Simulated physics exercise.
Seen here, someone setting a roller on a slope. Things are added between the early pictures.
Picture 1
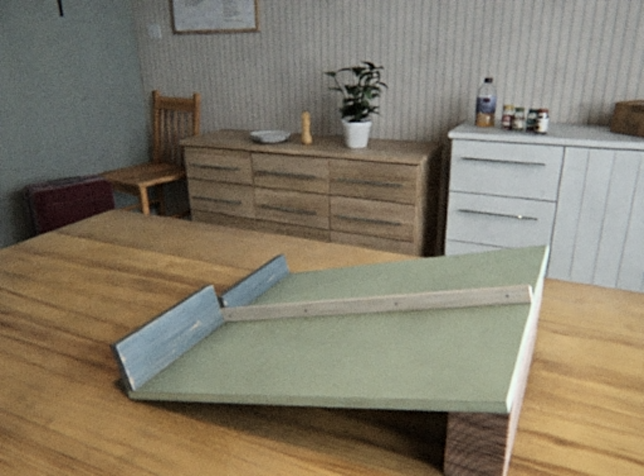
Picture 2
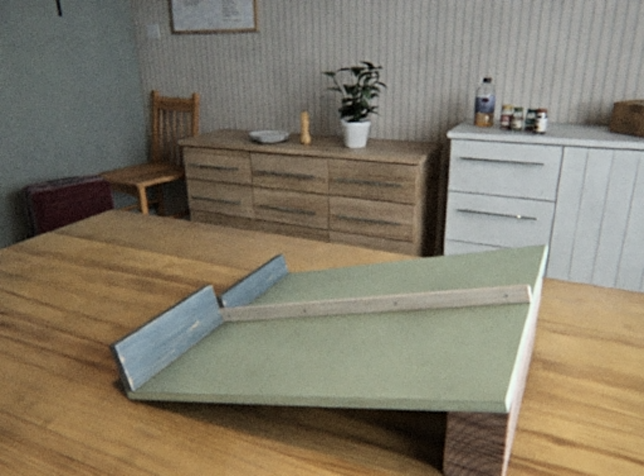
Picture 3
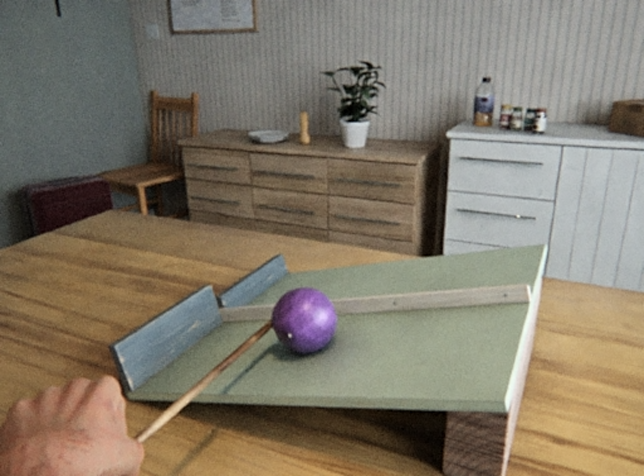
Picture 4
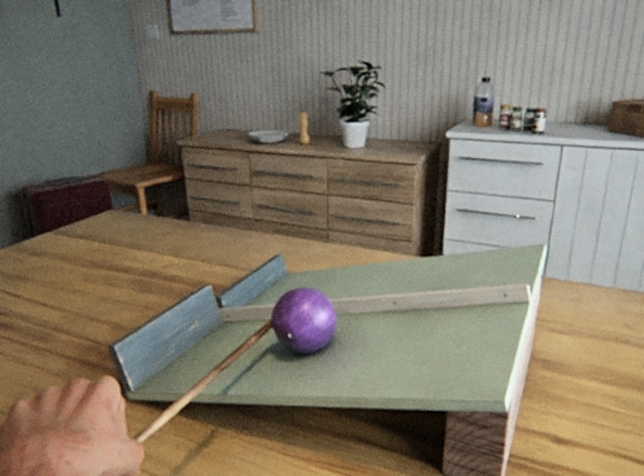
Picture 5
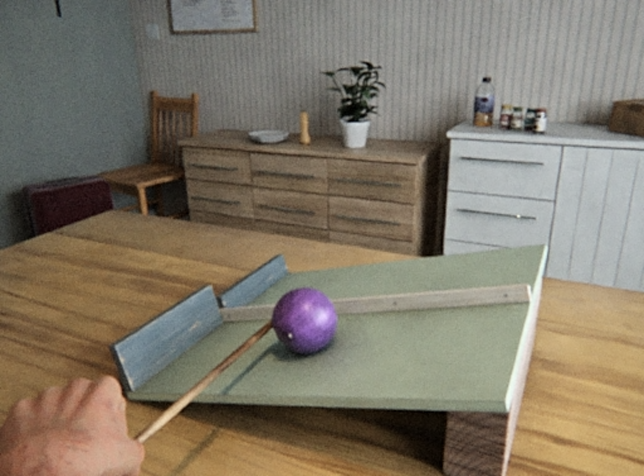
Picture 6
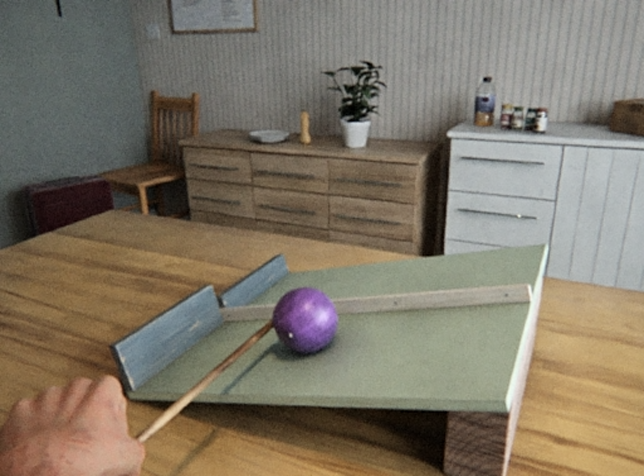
A purple onion appears on a sloping green board with a wooden strip and blue end pieces, held back by a stick in a hand at the lower left; after that, the onion, stick and hand stay still.
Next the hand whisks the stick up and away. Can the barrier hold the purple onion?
Outcome: The purple onion gets caught.
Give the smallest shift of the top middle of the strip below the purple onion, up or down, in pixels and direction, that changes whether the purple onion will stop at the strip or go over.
Some 28 pixels, down.
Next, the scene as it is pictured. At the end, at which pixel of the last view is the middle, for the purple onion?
At about (196, 327).
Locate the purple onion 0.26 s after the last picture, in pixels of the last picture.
Around (275, 323).
Then, 0.26 s on from there, purple onion rolling on the board near (275, 322).
Then, 0.42 s on from there, purple onion rolling on the board near (221, 326).
In the end, the purple onion is held by the strip, near (196, 327).
